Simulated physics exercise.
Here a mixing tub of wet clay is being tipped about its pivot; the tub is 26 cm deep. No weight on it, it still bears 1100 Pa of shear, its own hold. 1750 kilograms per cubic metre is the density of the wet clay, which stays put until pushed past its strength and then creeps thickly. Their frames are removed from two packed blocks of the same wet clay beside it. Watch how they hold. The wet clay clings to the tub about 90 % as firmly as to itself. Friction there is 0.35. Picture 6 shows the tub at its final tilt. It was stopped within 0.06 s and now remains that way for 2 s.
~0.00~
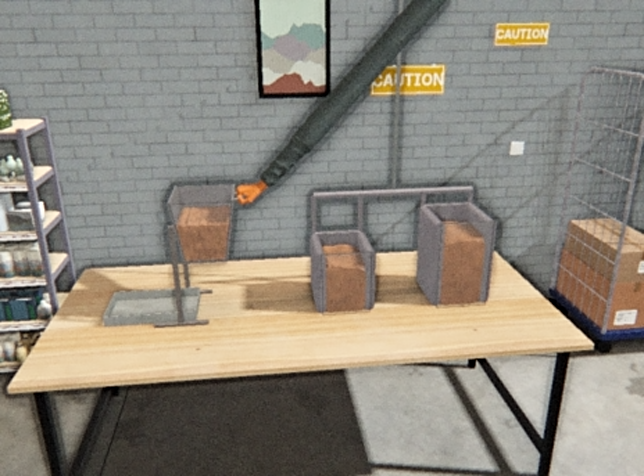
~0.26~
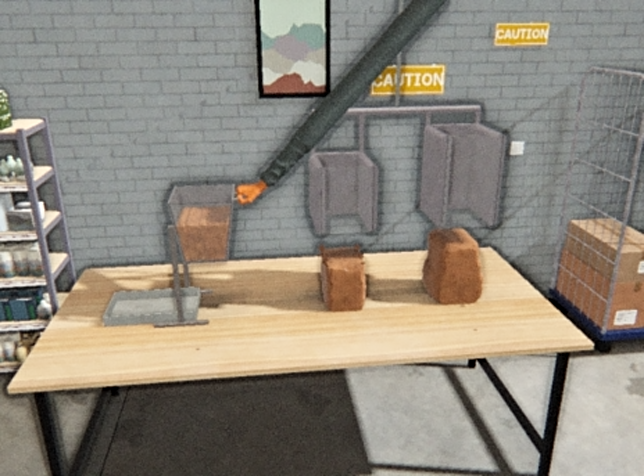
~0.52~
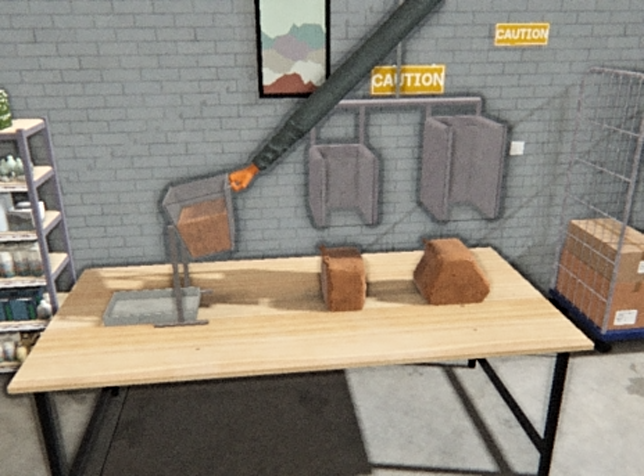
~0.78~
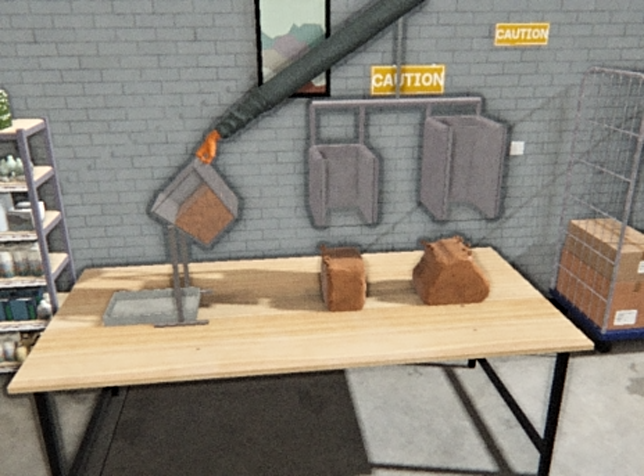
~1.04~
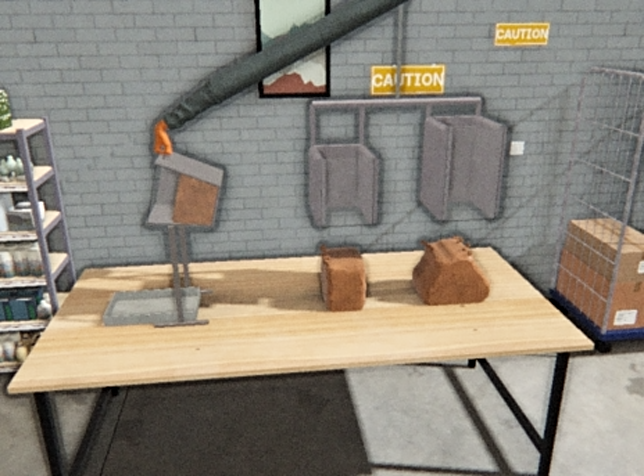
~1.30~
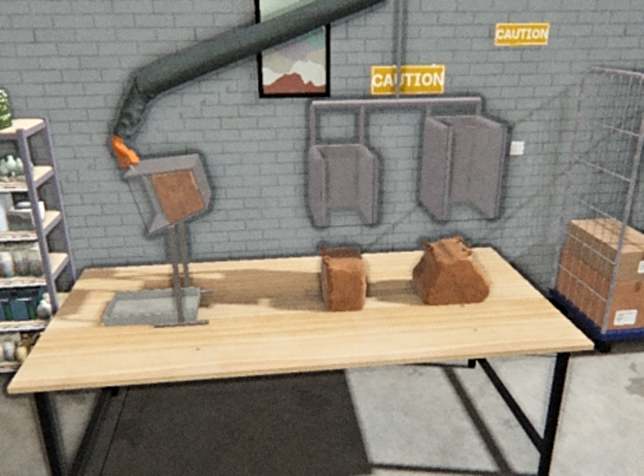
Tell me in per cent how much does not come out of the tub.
Something like 44 per cent stays in.
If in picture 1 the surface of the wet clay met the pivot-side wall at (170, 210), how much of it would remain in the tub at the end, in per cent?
It would be close to 16 percent.
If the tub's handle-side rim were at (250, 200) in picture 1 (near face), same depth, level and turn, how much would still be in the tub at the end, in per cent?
I'd put it at close to 40 per cent.
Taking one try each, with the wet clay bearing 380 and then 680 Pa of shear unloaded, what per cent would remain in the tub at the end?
35 %, then 35 %.
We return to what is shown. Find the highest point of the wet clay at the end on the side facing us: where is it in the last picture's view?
The highest point is near (165, 199) in the last picture.
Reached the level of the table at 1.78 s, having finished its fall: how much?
0 %.
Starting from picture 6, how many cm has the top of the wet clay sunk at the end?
About 11 cm.
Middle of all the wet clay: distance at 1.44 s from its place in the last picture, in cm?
About 2 cm.
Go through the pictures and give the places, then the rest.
In the first frame, handle-side rim at (231, 201), tilt 0 degrees; top of the wet clay at (205, 225); blocks stand 24 cm, 34 cm (left to right).
In the second frame, handle-side rim at (231, 201), tilt 0 degrees; top of the wet clay at (205, 225); blocks stand 24 cm, 31 cm (left to right).
In the third frame, handle-side rim at (224, 190), tilt 12 degrees; top of the wet clay at (223, 214); blocks stand 24 cm, 26 cm (left to right).
In the fourth frame, handle-side rim at (193, 168), tilt 44 degrees; top of the wet clay at (208, 189); blocks stand 24 cm, 25 cm (left to right).
In the fifth frame, handle-side rim at (155, 165), tilt 76 degrees; top of the wet clay at (180, 175); blocks stand 24 cm, 25 cm (left to right).
In the sixth frame, handle-side rim at (125, 178), tilt 104 degrees; top of the wet clay at (187, 171); blocks stand 24 cm, 25 cm (left to right).
After 1.44 s, the tub is at 104 degrees and holds 100 %.
After 1.61 s, the tub is at 104 degrees and holds 100 %.
After 1.78 s, the tub is at 104 degrees and holds 88 %.
After 1.95 s, the tub is at 104 degrees and holds 67 %.
After 3.30 s, at the end, the tub is at 104 degrees and holds 44 %.
